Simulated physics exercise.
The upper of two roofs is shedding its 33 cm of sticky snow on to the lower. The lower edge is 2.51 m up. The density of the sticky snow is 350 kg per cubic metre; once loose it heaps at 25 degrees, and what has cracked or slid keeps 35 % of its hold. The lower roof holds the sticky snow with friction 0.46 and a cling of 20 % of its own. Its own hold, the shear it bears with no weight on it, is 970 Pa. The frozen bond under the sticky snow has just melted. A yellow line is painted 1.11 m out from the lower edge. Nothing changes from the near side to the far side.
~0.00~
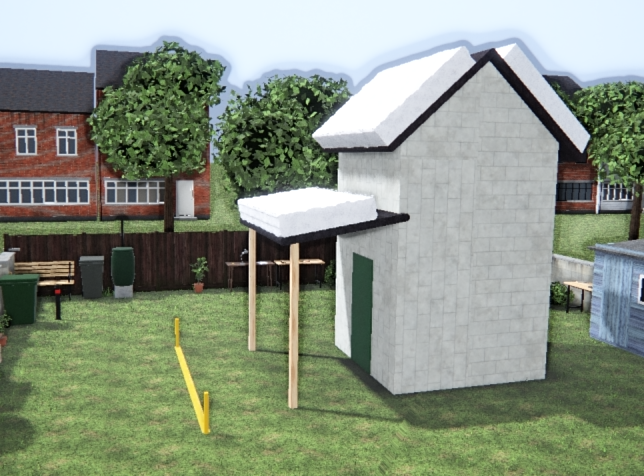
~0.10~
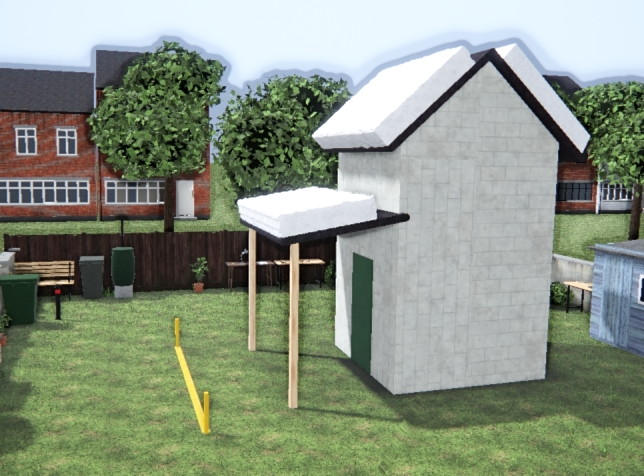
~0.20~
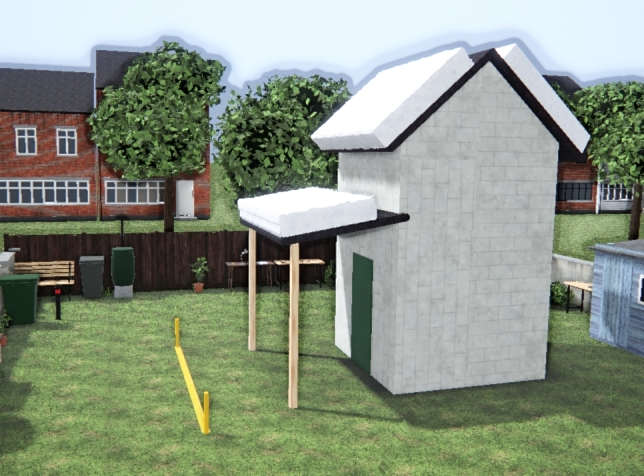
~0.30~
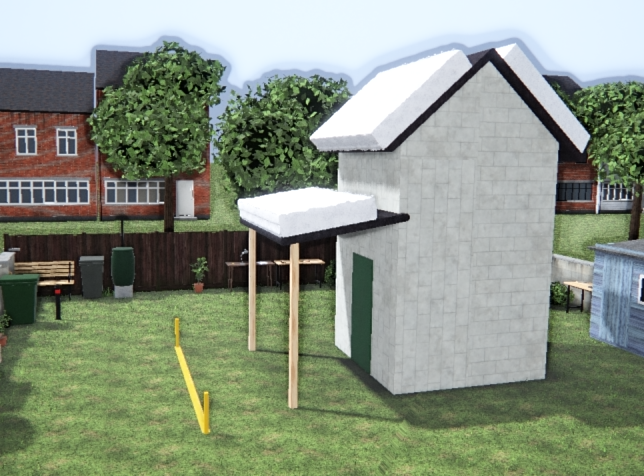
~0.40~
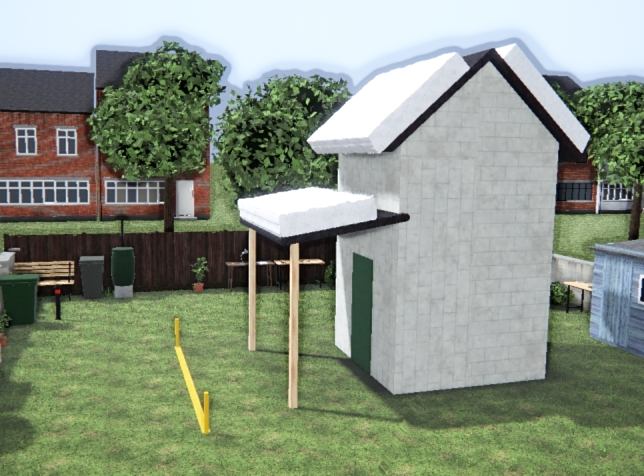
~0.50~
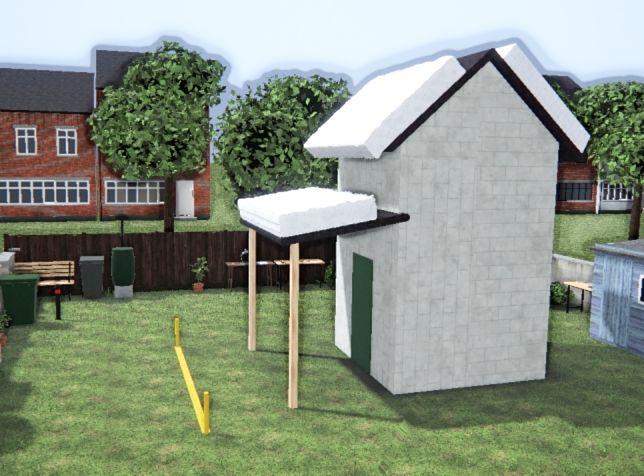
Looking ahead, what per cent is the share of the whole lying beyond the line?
Expect roughly 0 %.
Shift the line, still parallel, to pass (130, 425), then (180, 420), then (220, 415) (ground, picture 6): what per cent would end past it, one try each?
In that order: 0 %, 0 %, 0 %.
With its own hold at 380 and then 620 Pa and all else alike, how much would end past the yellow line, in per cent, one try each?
In turn about 20 %, 8 %.
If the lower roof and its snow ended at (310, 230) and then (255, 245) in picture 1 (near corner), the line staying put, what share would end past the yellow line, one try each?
In that order: 8 %, 0 %.
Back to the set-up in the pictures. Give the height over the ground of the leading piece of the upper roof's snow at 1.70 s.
About 3.0 m.
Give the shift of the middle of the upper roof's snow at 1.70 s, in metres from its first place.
About 2.0 m.
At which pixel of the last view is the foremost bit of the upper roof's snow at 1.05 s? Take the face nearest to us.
Near (340, 188).
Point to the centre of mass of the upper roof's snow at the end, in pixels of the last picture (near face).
Near (344, 192).
After 1.05 s, none is below the lower edge and 0 % is past the line.
After 1.70 s, none is below the lower edge and 0 % is past the line.
After 2.35 s, none is below the lower edge and 0 % is past the line.
After 3.00 s, none is below the lower edge and 0 % is past the line.
After 3.10 s, none is below the lower edge and 0 % is past the line.
